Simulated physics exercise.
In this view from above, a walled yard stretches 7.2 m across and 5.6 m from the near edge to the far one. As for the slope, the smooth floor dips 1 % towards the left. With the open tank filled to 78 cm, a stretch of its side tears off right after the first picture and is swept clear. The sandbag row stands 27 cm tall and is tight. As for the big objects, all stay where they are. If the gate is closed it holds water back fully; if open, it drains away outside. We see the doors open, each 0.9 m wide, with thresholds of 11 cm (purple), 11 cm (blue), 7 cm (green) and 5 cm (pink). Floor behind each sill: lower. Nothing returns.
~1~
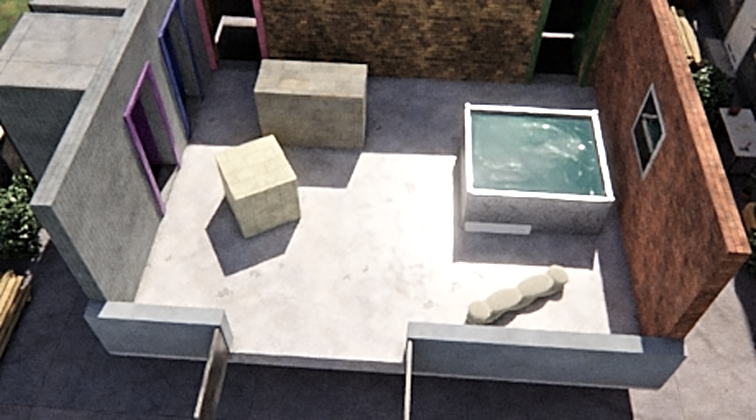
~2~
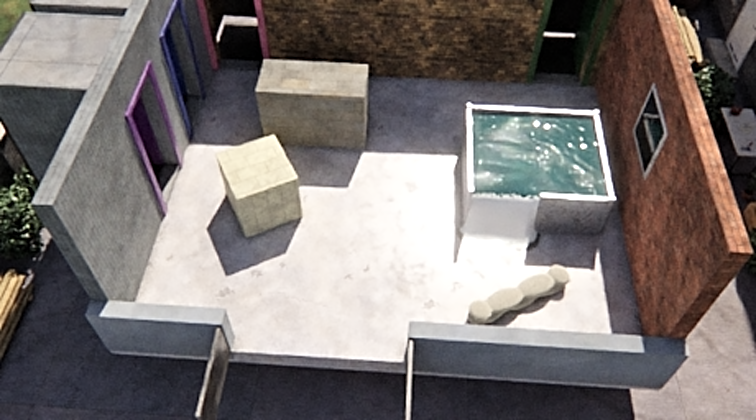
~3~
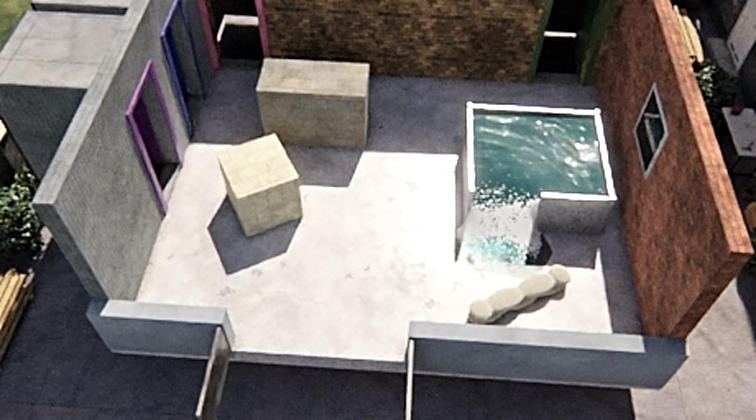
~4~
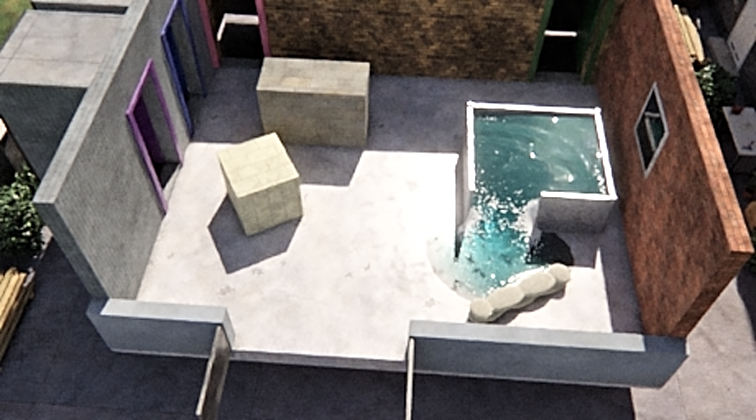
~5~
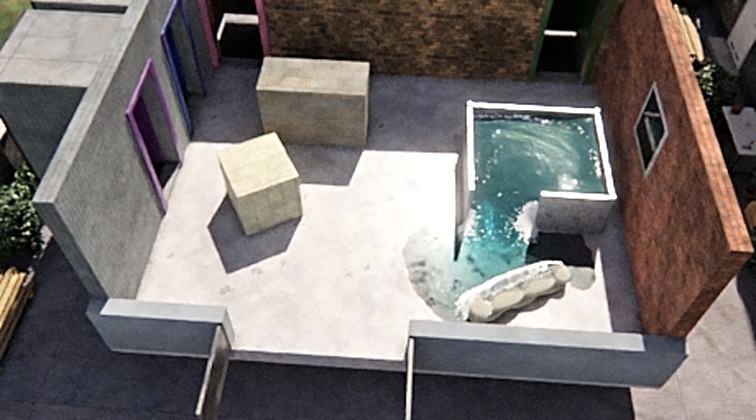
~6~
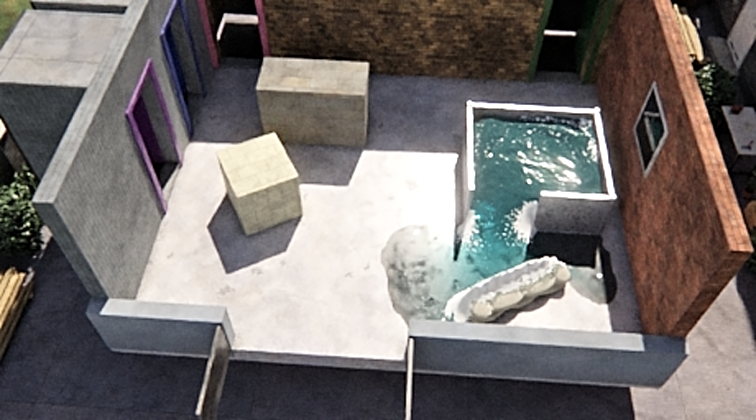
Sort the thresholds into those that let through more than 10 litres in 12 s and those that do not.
Sorted: Purple door does not; blue door does not; green door does not; pink door lets more through.
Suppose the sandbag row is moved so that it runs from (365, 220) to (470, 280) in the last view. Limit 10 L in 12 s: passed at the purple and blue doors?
Against the limit, the purple door stays within it and the blue door stays within it.
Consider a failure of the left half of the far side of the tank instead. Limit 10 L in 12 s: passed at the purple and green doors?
Measured against that limit, purple comes out short of it and green comes out beyond it.
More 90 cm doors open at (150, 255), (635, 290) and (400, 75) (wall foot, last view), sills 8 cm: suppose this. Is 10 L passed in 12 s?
Taking them in order, the first gets enough, the second enough and the third too little.
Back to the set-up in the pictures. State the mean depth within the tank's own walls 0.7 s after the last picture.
About 51 centimetres on average.
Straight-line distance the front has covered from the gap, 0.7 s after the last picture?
It comes to some 3.6 metres.
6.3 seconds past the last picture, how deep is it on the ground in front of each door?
Centimetres: Purple 6 / blue 5 / green 6 / pink 12.
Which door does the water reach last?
It's the pink door.
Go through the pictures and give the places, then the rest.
In the first picture, the open tank at (534, 154) is whole and still, 78 cm deep.
In the second picture, the front is at (460, 230), 0.6 m from the gap at (501, 214); 0.3 m2 of floor is under water; 78 cm left at the back of the open tank.
In the third picture, the front is at (533, 269), 0.9 m from the gap at (501, 216); 0.9 m2 of floor is under water; 78 cm left at the back of the open tank.
In the fourth picture, water pours out at (501, 216) and has run 1.4 m, to (478, 300); typically 12 cm deep outside, 75 cm at the open tank's back.
In the fifth picture, water pours out at (501, 216) and has run 1.9 m, to a hidden place; typically 7 cm deep outside, 68 cm at the open tank's back.
In the sixth picture, water pours out at (501, 215) and has run 2.4 m, to a hidden place; typically 6 cm deep outside, 65 cm at the open tank's back.
Then, 0.7 s after the last picture water covers 25 % of the floor and is deepest (49 cm) near (498, 293); purple door not reached, blue door not reached, green door not reached, pink door not reached.
Then, 1.5 s after the last picture water covers 30 % of the floor and is deepest (40 cm) near (522, 284); purple door not reached, blue door not reached, green door not reached, pink door not reached.
Then, 2.8 s after the last picture water covers 45 % of the floor and is deepest (29 cm) near (498, 293); purple door 2 cm at the sill, 0 L in, blue door not reached, green door not reached, pink door not reached.
Then, 6.3 s after the last picture water covers 70 % of the floor and is deepest (14 cm) near (215, 67); purple door 6 cm at the sill, 0 L in, blue door 5 cm at the sill, 0 L in, green door 6 cm at the sill, 1 L in, pink door 12 cm at the sill, 24 L in.
Then, 11.3 s after the last picture water covers 90 % of the floor and is deepest (10 cm) near (149, 262); purple door 8 cm at the sill, 0 L in, blue door 6 cm at the sill, 0 L in, green door 3 cm at the sill, 1 L in, pink door 9 cm at the sill, 104 L in.
